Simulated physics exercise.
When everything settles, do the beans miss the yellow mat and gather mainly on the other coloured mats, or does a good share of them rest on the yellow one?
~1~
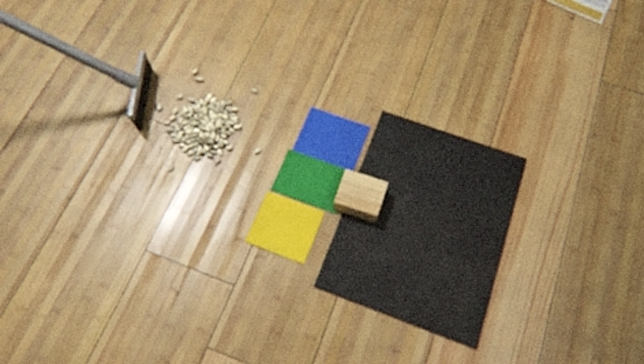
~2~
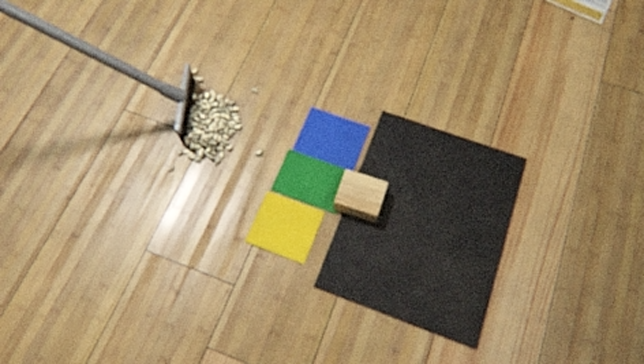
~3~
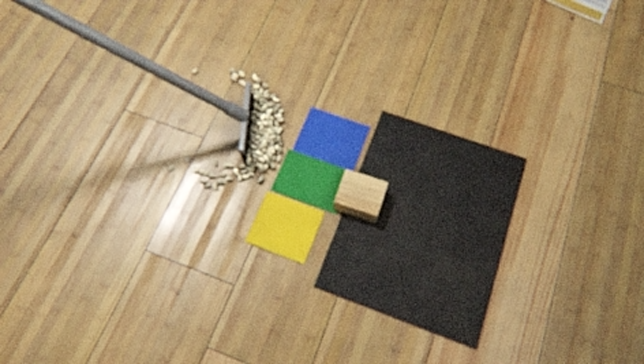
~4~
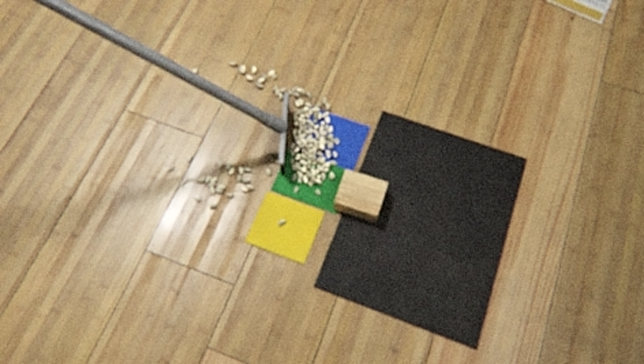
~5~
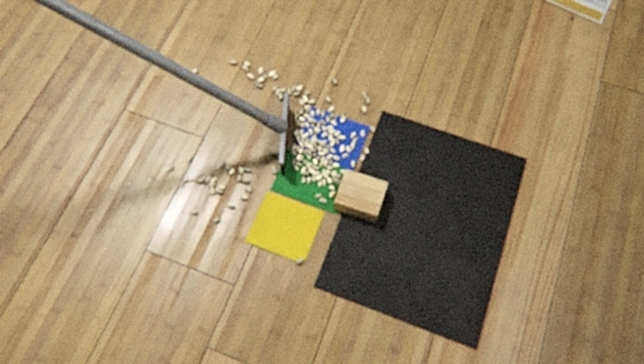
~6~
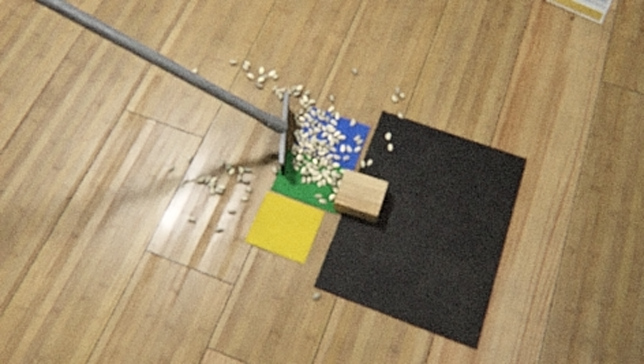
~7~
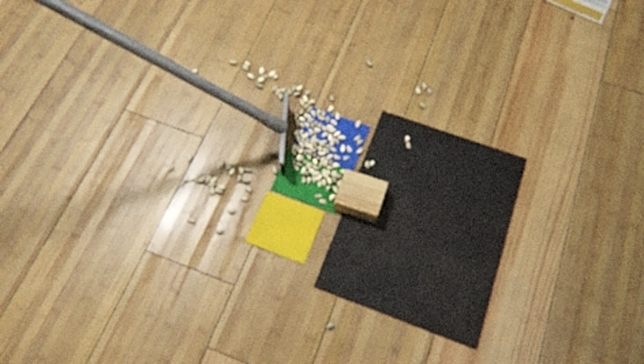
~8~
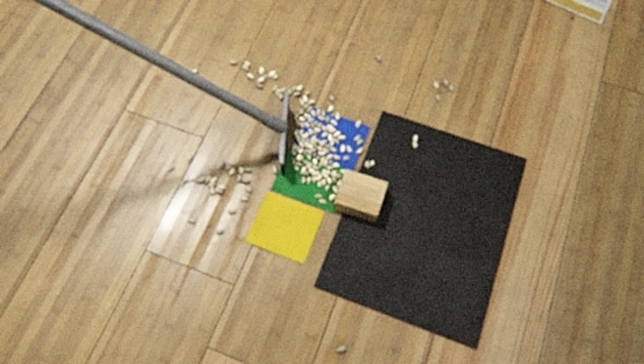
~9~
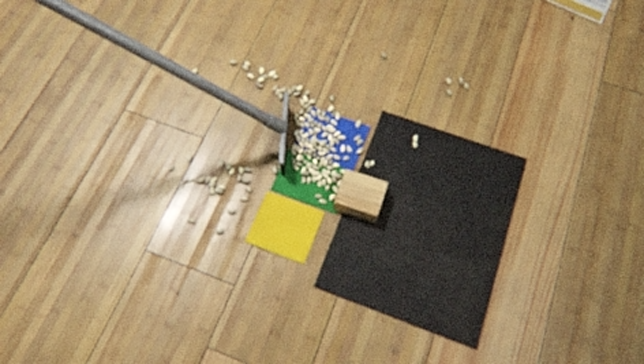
They miss the yellow mat and gather mainly on the blue and green mats. The black mat ends up almost bare as well.
A squeegee pushes white beans right onto the blue and green mats, then stops.
